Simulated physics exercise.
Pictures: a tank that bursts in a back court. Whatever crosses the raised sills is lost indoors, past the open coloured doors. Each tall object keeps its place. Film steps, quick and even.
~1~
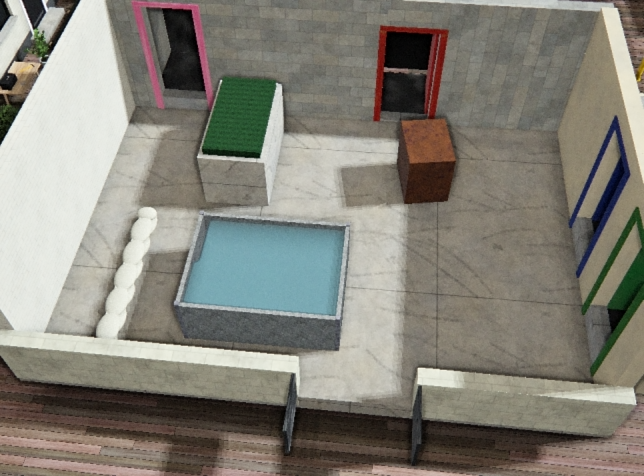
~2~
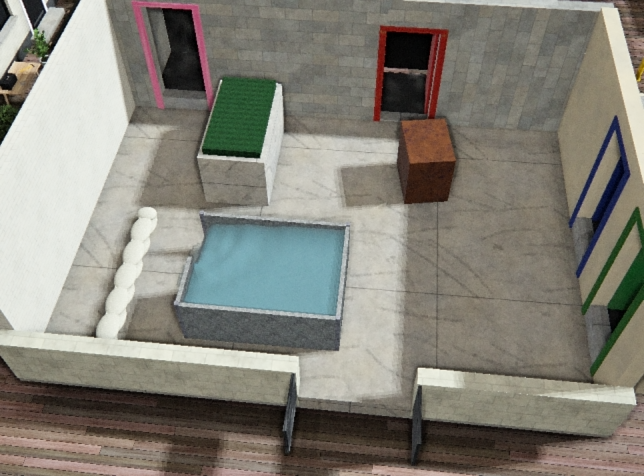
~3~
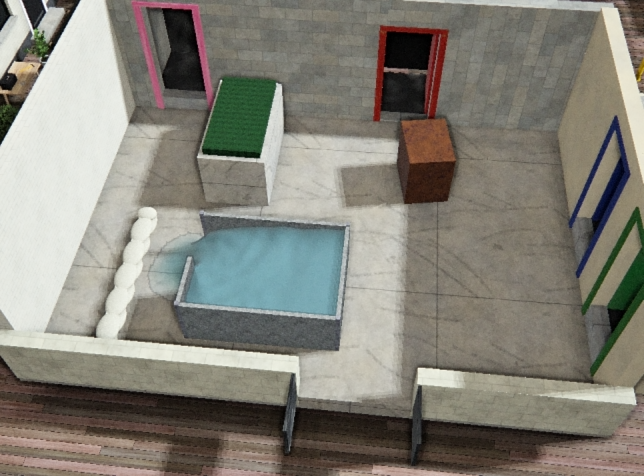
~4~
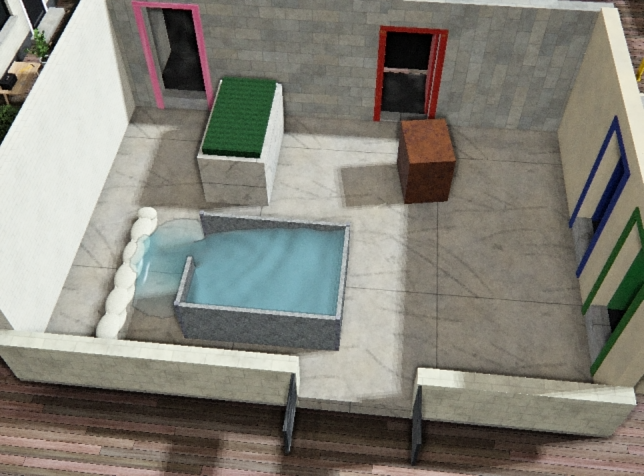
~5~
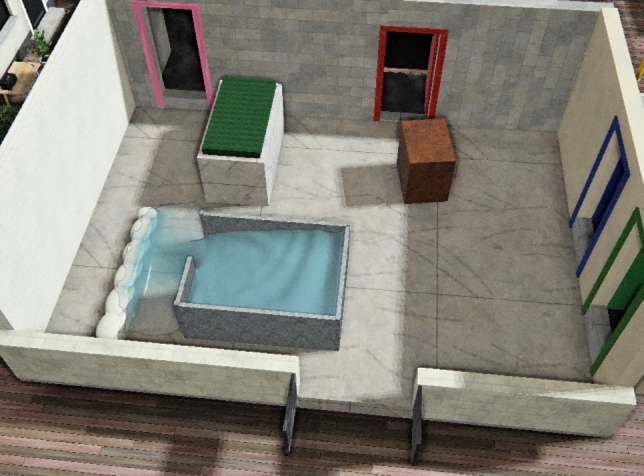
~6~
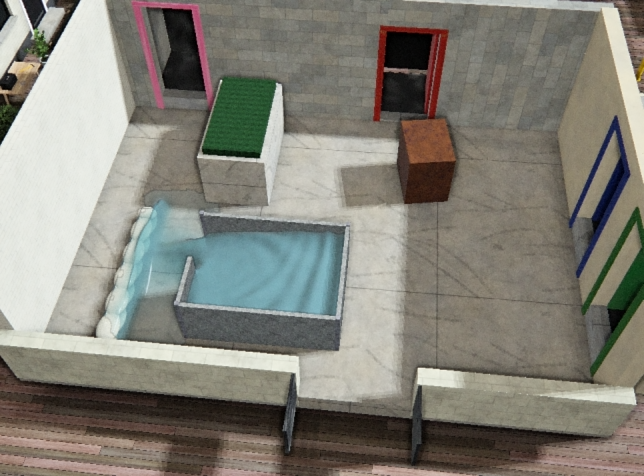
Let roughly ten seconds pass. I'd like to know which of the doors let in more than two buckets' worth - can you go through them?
Result: Pink door: No more than two buckets, red door: No more than two buckets, green door: No more than two buckets, blue door: No more than two buckets.
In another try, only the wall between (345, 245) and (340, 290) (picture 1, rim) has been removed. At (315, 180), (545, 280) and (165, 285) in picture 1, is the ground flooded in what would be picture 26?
Spot one ends up untouched by the spill, spot two deluged, spot three untouched by the spill.
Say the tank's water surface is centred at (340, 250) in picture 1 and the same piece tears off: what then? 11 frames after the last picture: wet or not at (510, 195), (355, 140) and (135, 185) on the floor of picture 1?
Going through them in that order: Still bare, still bare and waterlogged.
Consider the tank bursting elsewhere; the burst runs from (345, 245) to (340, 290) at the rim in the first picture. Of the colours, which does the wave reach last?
I'd pick the pink-painted one.
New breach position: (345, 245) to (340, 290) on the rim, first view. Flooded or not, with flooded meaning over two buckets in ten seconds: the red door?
I'd say the red door crosses the line.
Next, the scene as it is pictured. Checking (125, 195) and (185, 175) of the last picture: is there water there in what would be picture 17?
Going in order, I'd call them drenched and drenched.
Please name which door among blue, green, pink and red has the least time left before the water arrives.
I choose the pink-painted one.
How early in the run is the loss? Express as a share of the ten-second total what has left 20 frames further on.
I'd put it near 5 in a hundred.
A moment on, water covers 25 % of the floor; the pink door not reached, the red door not reached, the green door not reached, the blue door not reached.
Next, water covers 30 % of the floor; the pink door wet at the sill, nothing in, the red door not reached, the green door not reached, the blue door not reached.
Then, water covers 40 % of the floor; the pink door wet at the sill, nothing in, the red door not reached, the green door not reached, the blue door not reached.
Later, water covers 60 % of the floor; the pink door wet at the sill, nothing in, the red door wet at the sill, nothing in, the green door wet at the sill, nothing in, the blue door not reached.
In the end, water covers 90 % of the floor; the pink door wet at the sill, nothing in, the red door wet at the sill, nothing in, the green door wet at the sill, nothing in, the blue door wet at the sill, nothing in.
